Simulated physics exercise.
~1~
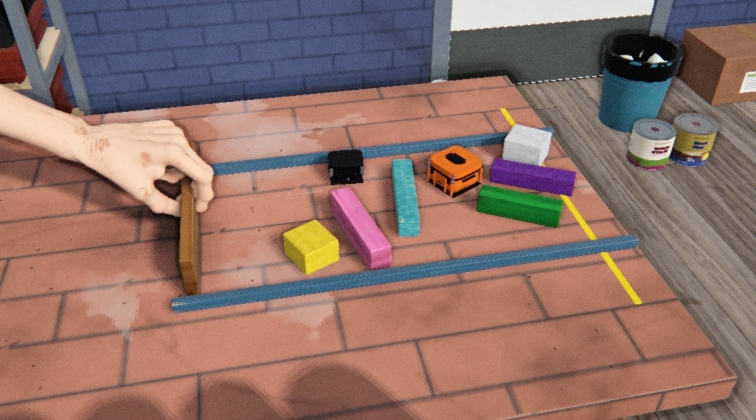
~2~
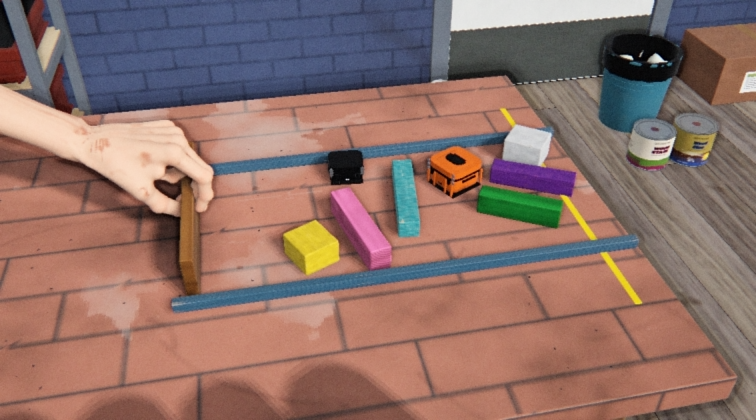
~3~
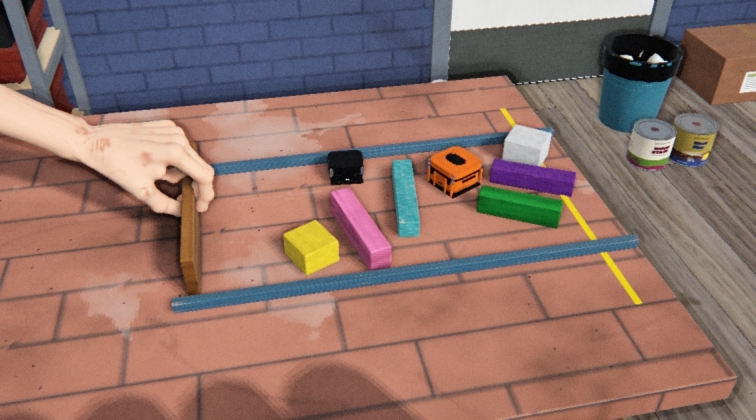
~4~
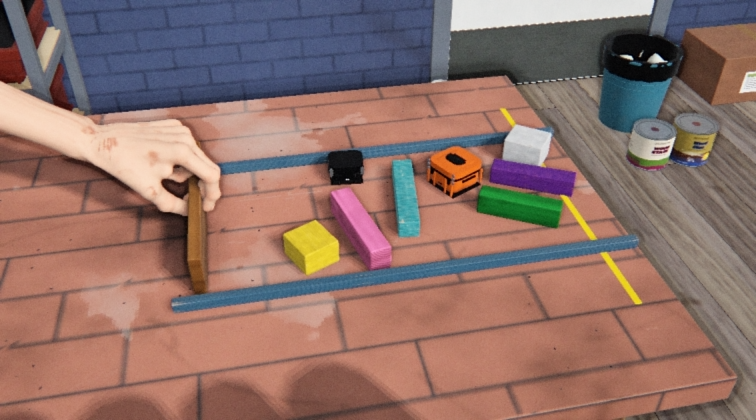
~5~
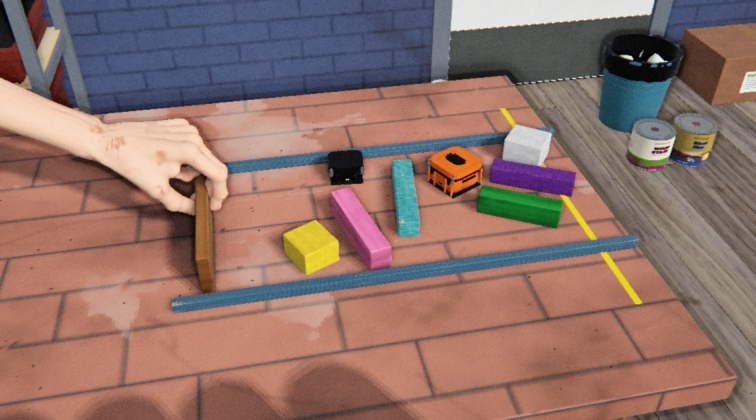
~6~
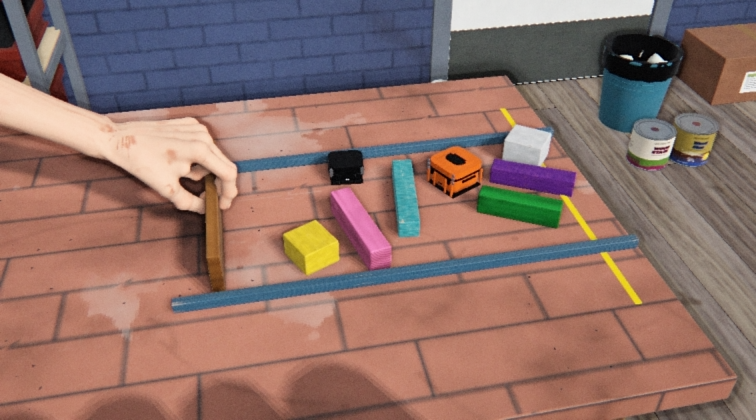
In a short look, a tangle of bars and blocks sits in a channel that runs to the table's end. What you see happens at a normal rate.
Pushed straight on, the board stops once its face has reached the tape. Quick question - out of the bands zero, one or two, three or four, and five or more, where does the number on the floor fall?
Off the edge go no fewer than five.
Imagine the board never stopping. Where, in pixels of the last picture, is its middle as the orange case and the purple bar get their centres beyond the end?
For the orange case, about (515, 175); for the purple bar, about (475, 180).
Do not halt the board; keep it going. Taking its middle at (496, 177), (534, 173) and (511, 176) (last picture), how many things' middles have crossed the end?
Respectively 1, 4 and 1.
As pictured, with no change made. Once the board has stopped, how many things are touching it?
The count comes out at 3.
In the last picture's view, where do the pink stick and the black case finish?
Okay, so first (602, 189), and next (549, 144).
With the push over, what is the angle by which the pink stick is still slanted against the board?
Around 30 degrees.
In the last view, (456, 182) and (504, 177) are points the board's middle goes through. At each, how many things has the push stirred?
The count is 8 at the first point and 8 at the second.
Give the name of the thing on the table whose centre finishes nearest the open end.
The pink stick is the one.
A little later, none off yet; white block at rest near (527, 147); purple bar at rest near (532, 177); green stick at rest near (519, 206).
When it is over, the number that fall off is five or more; down, turquoise bar, orange case, green stick, purple bar and white block.
